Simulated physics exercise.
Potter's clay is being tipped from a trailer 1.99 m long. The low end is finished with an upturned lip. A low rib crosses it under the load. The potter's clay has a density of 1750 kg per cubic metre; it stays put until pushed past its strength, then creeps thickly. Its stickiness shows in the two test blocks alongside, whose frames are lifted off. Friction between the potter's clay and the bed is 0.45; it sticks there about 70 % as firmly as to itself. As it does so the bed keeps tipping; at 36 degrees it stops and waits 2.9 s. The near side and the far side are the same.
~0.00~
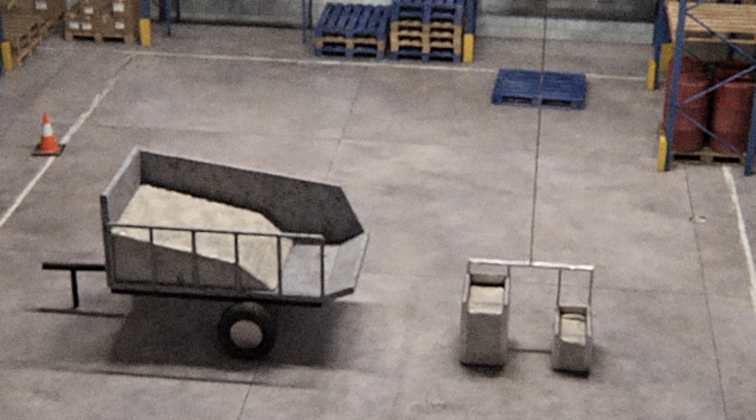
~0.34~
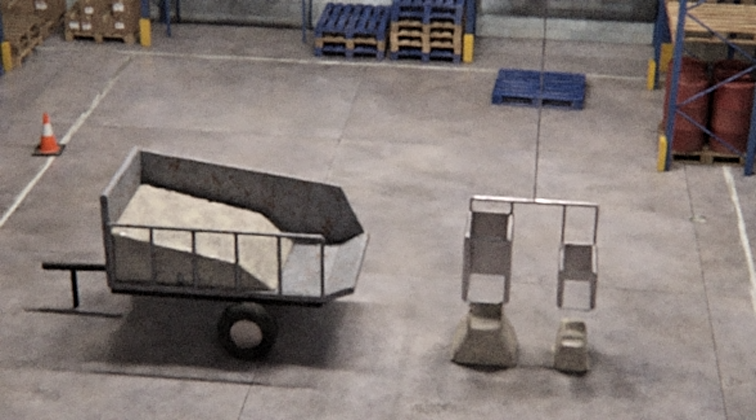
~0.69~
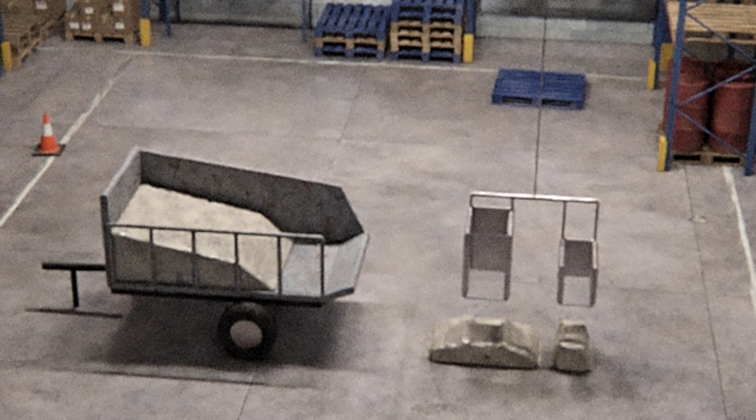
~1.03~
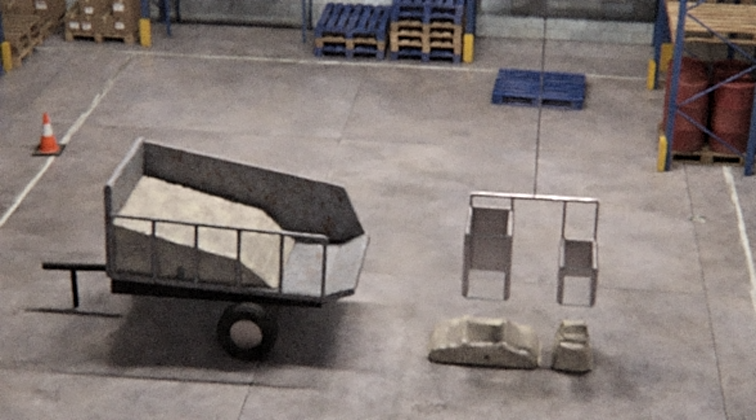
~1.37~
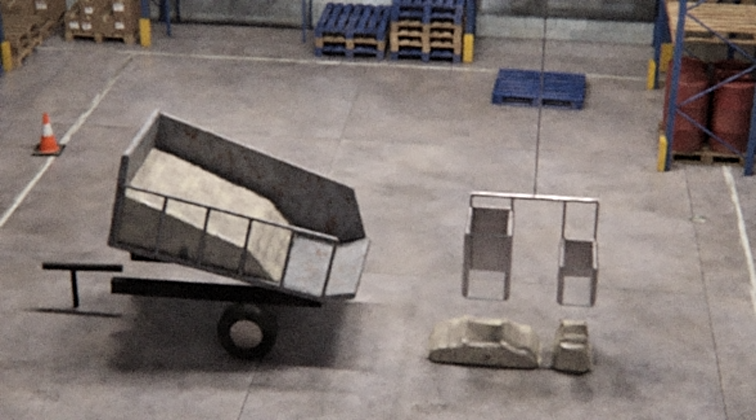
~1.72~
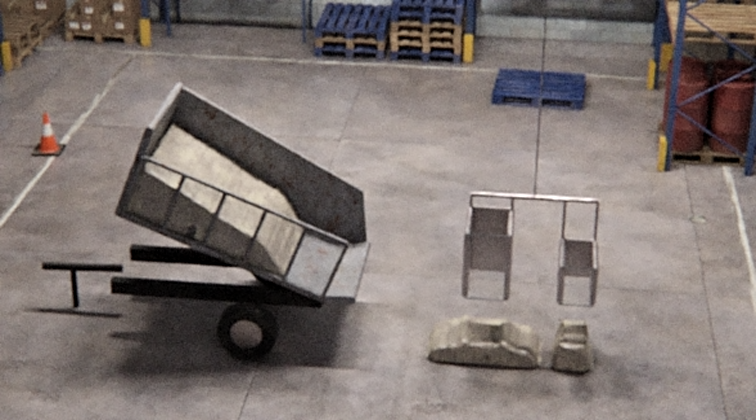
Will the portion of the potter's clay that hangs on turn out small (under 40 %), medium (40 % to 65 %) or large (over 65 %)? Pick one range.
It will turn out small.
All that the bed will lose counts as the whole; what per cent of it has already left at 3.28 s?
I'd put it near 90 %.
After 2.18 s, the tilt is 34 degrees and 100 % is on the bed.
After 2.73 s, the tilt is 36 degrees and 75 % is on the bed.
After 3.28 s, the tilt is 36 degrees and 35 % is on the bed.
After 3.83 s, the tilt is 36 degrees and 27 % is on the bed.
After 5.30 s, at the end, the tilt is 36 degrees and 26 % is on the bed.
